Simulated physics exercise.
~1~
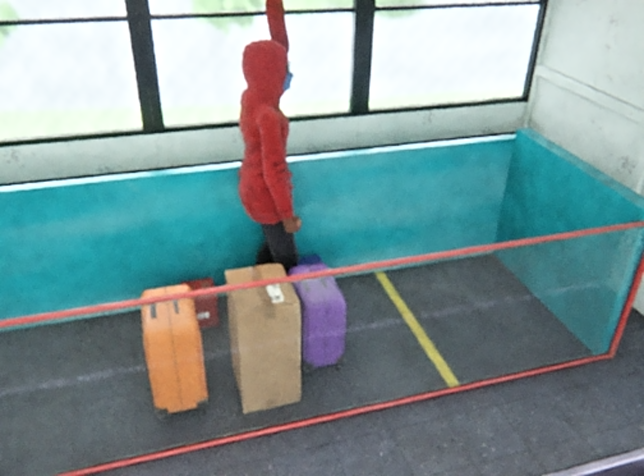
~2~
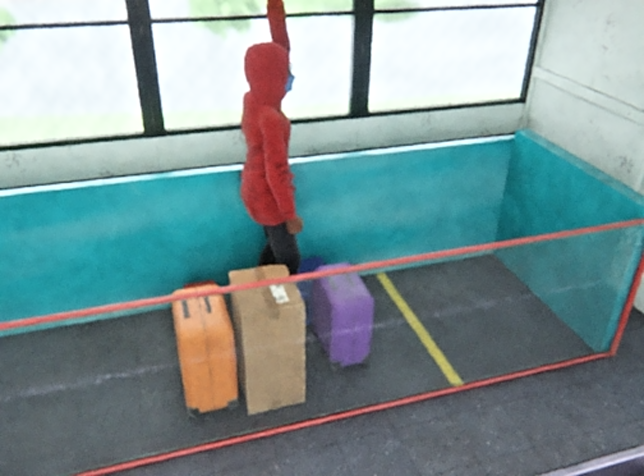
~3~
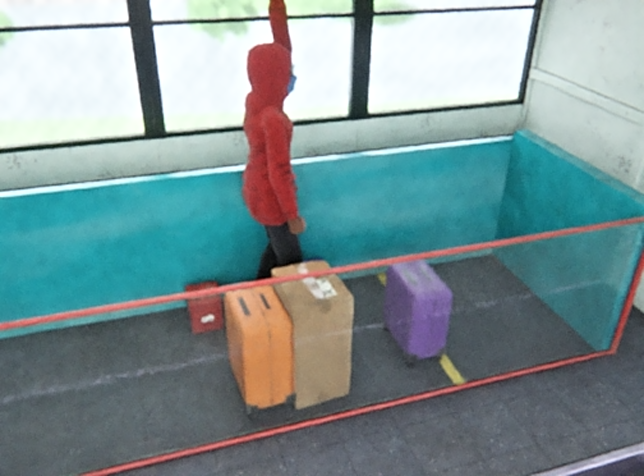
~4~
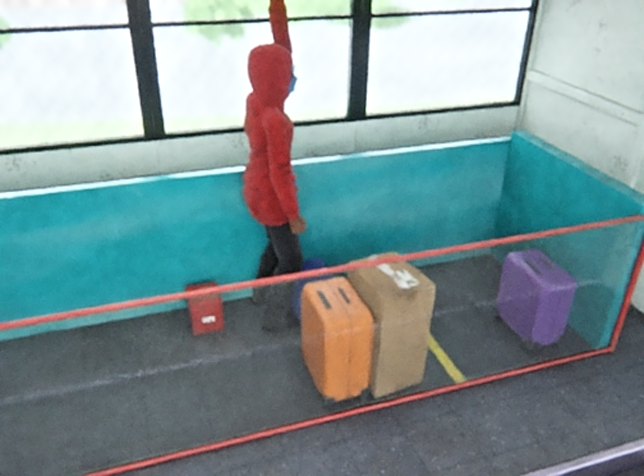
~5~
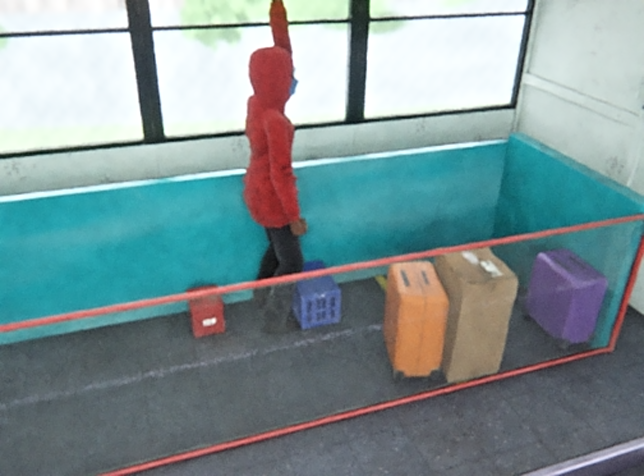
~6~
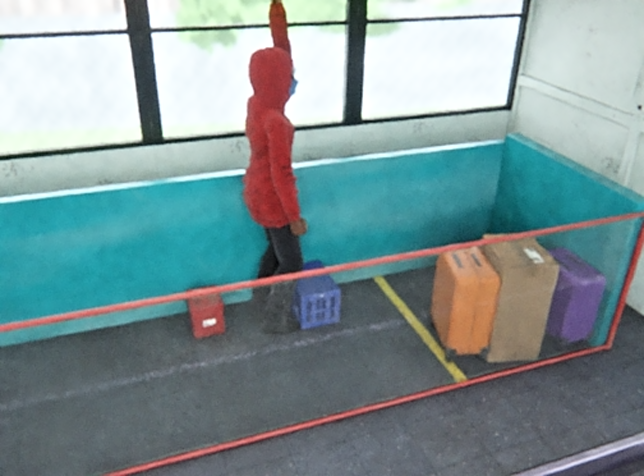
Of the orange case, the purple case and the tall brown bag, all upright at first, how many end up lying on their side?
None of them end up on their side; the two cases and the tall brown bag are all still upright at the right end.
